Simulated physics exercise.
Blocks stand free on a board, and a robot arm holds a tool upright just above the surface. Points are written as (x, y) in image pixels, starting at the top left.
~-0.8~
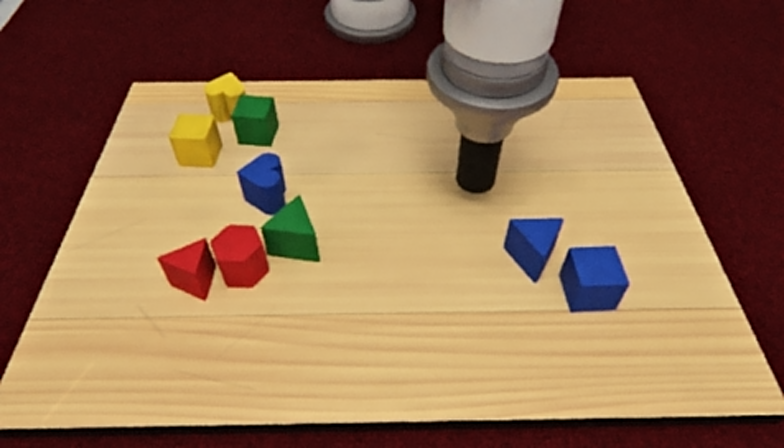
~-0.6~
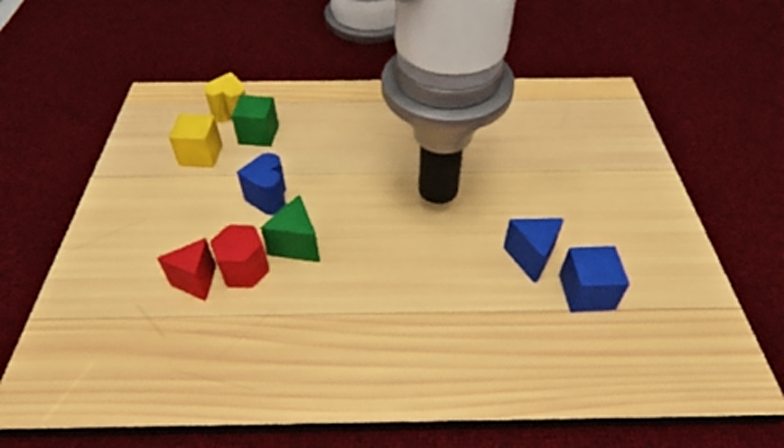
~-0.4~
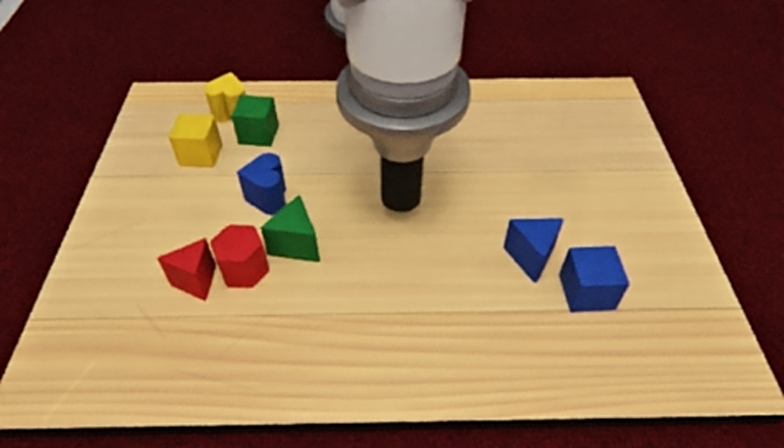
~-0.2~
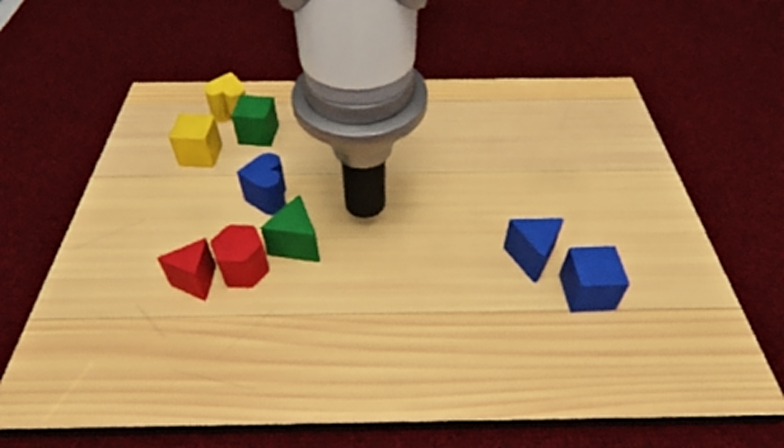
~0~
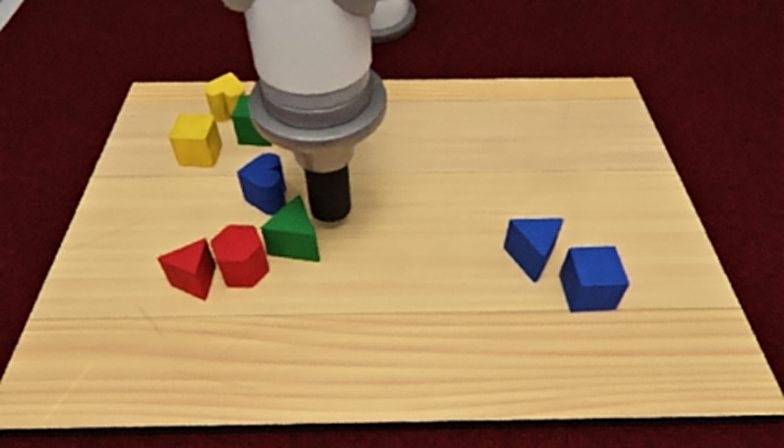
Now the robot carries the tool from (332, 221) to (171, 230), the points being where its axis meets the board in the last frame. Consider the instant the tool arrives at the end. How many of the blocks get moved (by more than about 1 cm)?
Two blocks move.
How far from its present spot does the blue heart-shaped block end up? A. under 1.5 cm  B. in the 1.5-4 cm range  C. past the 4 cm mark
The correct letter is B.
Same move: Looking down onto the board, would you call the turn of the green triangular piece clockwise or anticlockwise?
It goes round opposite to clock hands.
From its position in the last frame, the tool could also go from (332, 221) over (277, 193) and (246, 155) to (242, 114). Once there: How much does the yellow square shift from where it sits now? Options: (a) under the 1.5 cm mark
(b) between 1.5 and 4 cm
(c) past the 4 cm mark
Correct choice: A.
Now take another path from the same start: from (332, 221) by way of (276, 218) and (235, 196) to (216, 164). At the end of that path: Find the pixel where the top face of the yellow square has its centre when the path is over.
I'd guess (181, 115).
The first path, step by step. One third of the way, tool (274, 211); red hexagonal block (232, 244); blue heart-shaped block (255, 166), turned 25° clockwise; green triangular piece (270, 224), turned 70° anticlockwise.
Two thirds of the way, tool (220, 214); red hexagonal block (232, 244); blue heart-shaped block (245, 165), turned 60° clockwise; green triangular piece (270, 224), turned 70° anticlockwise.
At the end, tool (165, 217); red triangular piece still; red hexagonal block (232, 244); blue heart-shaped block (245, 165), turned 60° clockwise; green triangular piece (270, 224), turned 70° anticlockwise.
